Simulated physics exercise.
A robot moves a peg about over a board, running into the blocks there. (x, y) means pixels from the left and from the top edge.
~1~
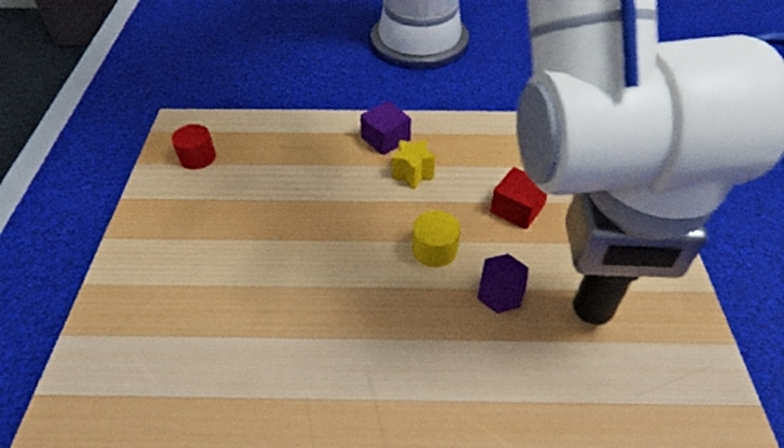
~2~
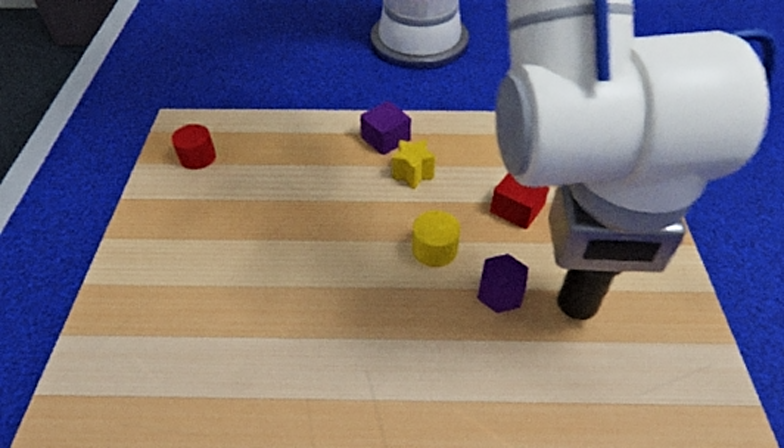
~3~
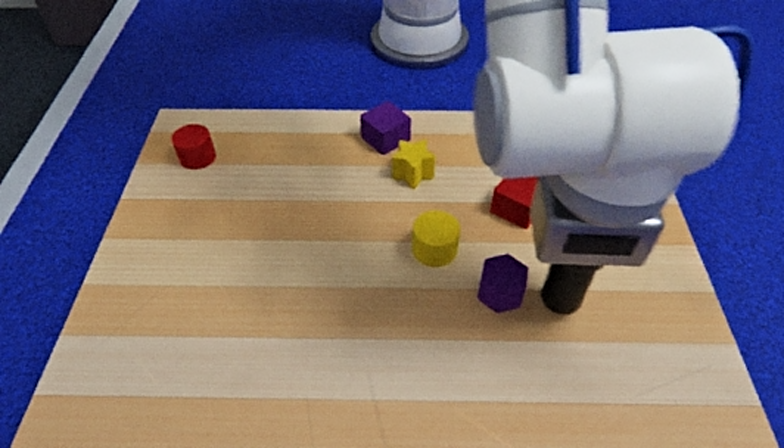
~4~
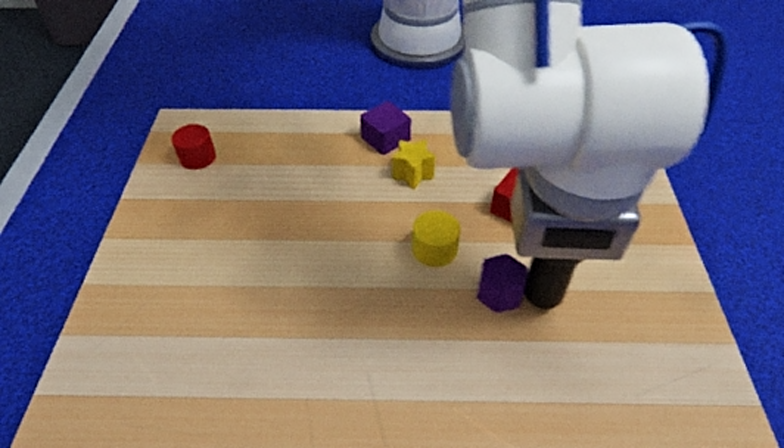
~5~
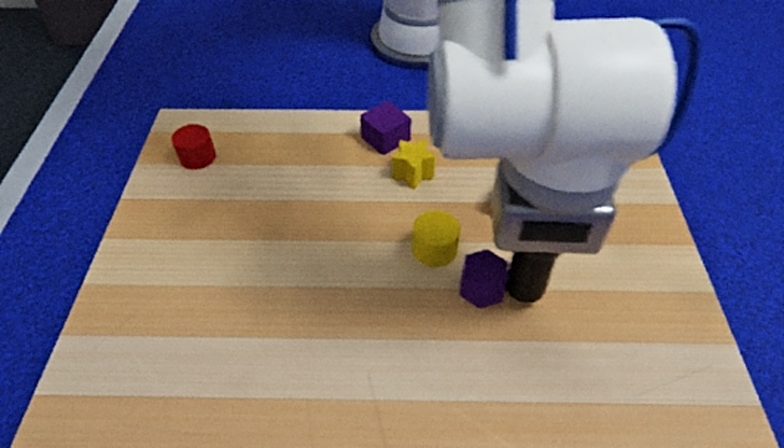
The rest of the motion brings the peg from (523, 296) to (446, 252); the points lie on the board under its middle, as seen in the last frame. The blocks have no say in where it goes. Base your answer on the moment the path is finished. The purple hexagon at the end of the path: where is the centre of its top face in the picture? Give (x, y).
In the picture, that point is around (430, 261).
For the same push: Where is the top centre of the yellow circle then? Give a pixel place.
Its top centre is at about (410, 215).
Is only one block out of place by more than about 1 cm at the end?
In short: No.
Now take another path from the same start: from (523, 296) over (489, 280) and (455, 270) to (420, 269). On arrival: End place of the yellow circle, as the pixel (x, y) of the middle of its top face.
My best guess is (411, 215).
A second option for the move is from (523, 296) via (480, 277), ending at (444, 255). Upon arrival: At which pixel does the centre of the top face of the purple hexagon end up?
At pixel (423, 260).
What follows on the original path. Halfway along, peg at (484, 265); yellow circle at (431, 225); purple hexagon at (446, 261), turned 20° anticlockwise.
At the end, peg at (446, 243); yellow circle at (410, 215); purple hexagon at (430, 261), turned 55° anticlockwise; red four-sided block not moved.
